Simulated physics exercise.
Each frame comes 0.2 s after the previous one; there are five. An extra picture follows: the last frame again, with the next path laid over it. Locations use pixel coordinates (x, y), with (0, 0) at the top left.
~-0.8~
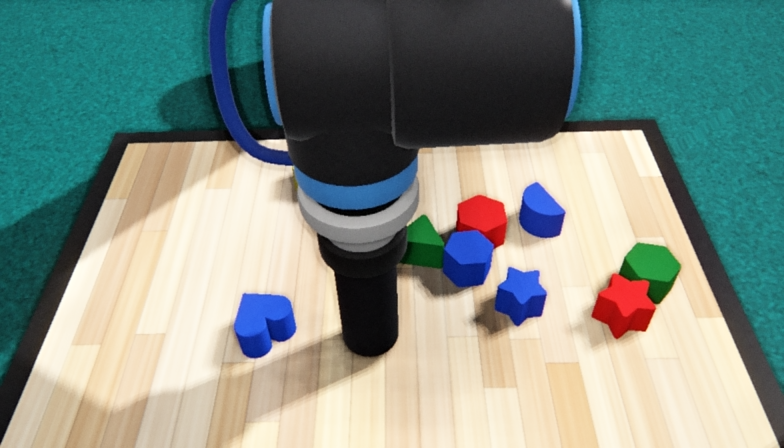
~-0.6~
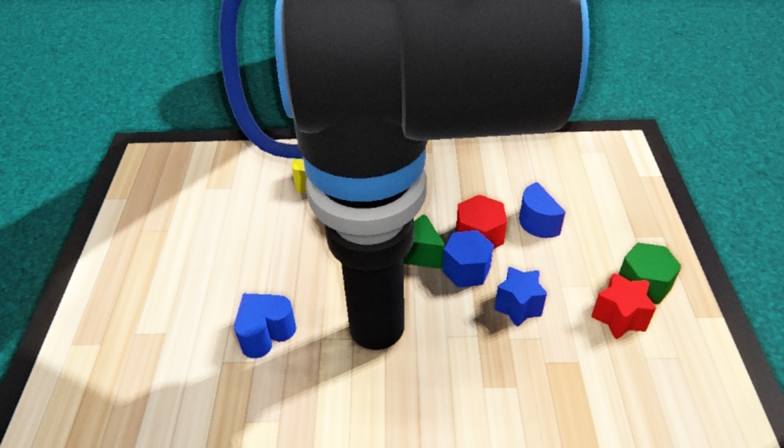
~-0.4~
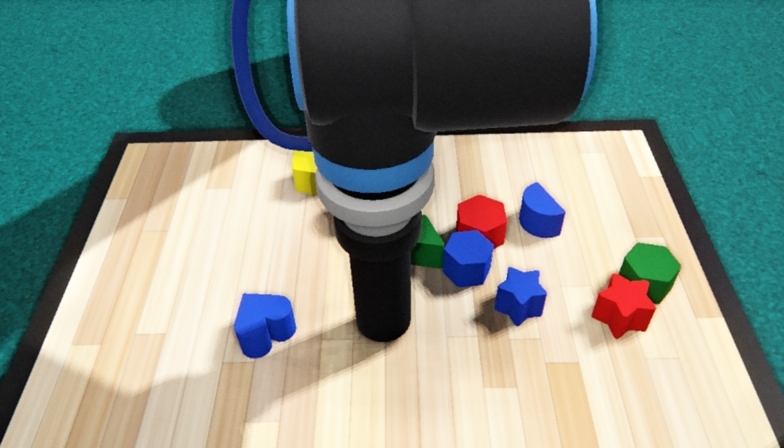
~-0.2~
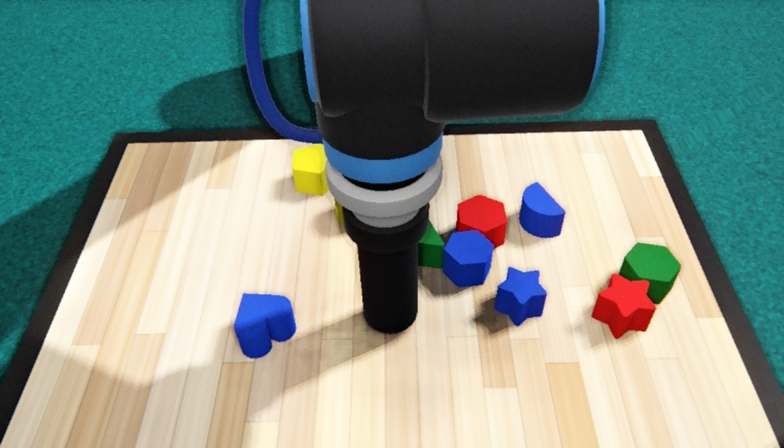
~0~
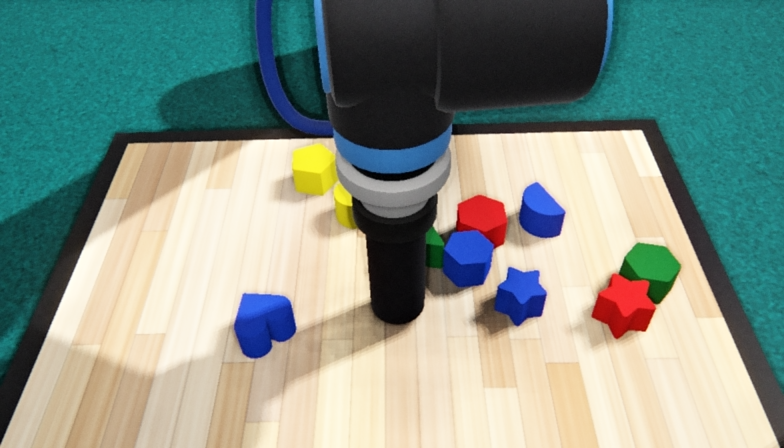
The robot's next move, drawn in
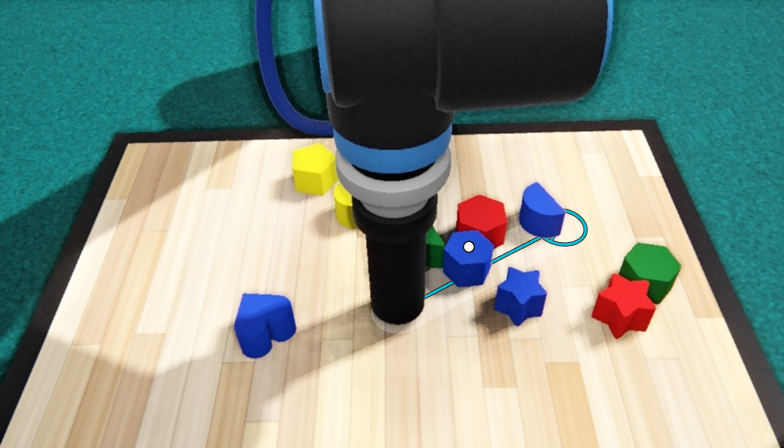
At first, a black robot arm holds its rod over a wooden board, between a blue heart and a group of red, green and blue blocks. The arm then moves slightly right and away from the viewer, uncovering yellow blocks behind it and partly hiding the green triangle, while every block stays still.
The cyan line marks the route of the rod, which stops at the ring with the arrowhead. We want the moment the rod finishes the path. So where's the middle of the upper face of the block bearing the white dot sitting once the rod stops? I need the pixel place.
About (591, 179).
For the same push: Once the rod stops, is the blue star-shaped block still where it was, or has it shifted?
Left in place.
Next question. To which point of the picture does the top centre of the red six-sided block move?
My prediction: (497, 189).
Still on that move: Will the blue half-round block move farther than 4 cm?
Yes, I think so.
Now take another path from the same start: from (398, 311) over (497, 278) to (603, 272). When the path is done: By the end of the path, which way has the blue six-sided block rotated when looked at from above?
Answer: Against the clock.
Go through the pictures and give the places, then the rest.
Tip of the rod at (371, 334), middles of tops, green triangular block at (420, 232), blue six-sided block at (469, 247), red six-sided block at (482, 212), blue star-shaped block at (523, 284), blue half-round block at (541, 200), in the first frame.
Rod at (377, 327), nothing pushed, in the second frame.
Rod at (384, 320), nothing pushed, in the third frame.
Rod at (391, 312), nothing pushed, in the fourth frame.
Rod at (398, 303), green triangular block partly hidden, blue six-sided block at (469, 247), red six-sided block at (482, 212), blue star-shaped block at (523, 284), blue half-round block at (541, 200), in the fifth frame.
The line goes from (398, 311) directly to (561, 227); the dot is on the blue six-sided block.
What follows on the original path. One third of the way, rod at (457, 272); blue six-sided block at (495, 236); red six-sided block at (490, 203), turned 35° anticlockwise.
Two thirds of the way, rod at (512, 244); blue six-sided block at (546, 207), turned 10° anticlockwise; red six-sided block at (497, 189), turned 60° anticlockwise; blue half-round block at (562, 185), turned 25° anticlockwise.
At the end, rod at (563, 218); green triangular block unmoved; blue six-sided block at (591, 179), turned 25° anticlockwise; red six-sided block at (497, 189), turned 60° anticlockwise; blue star-shaped block unmoved; blue half-round block at (594, 156), turned 45° anticlockwise.
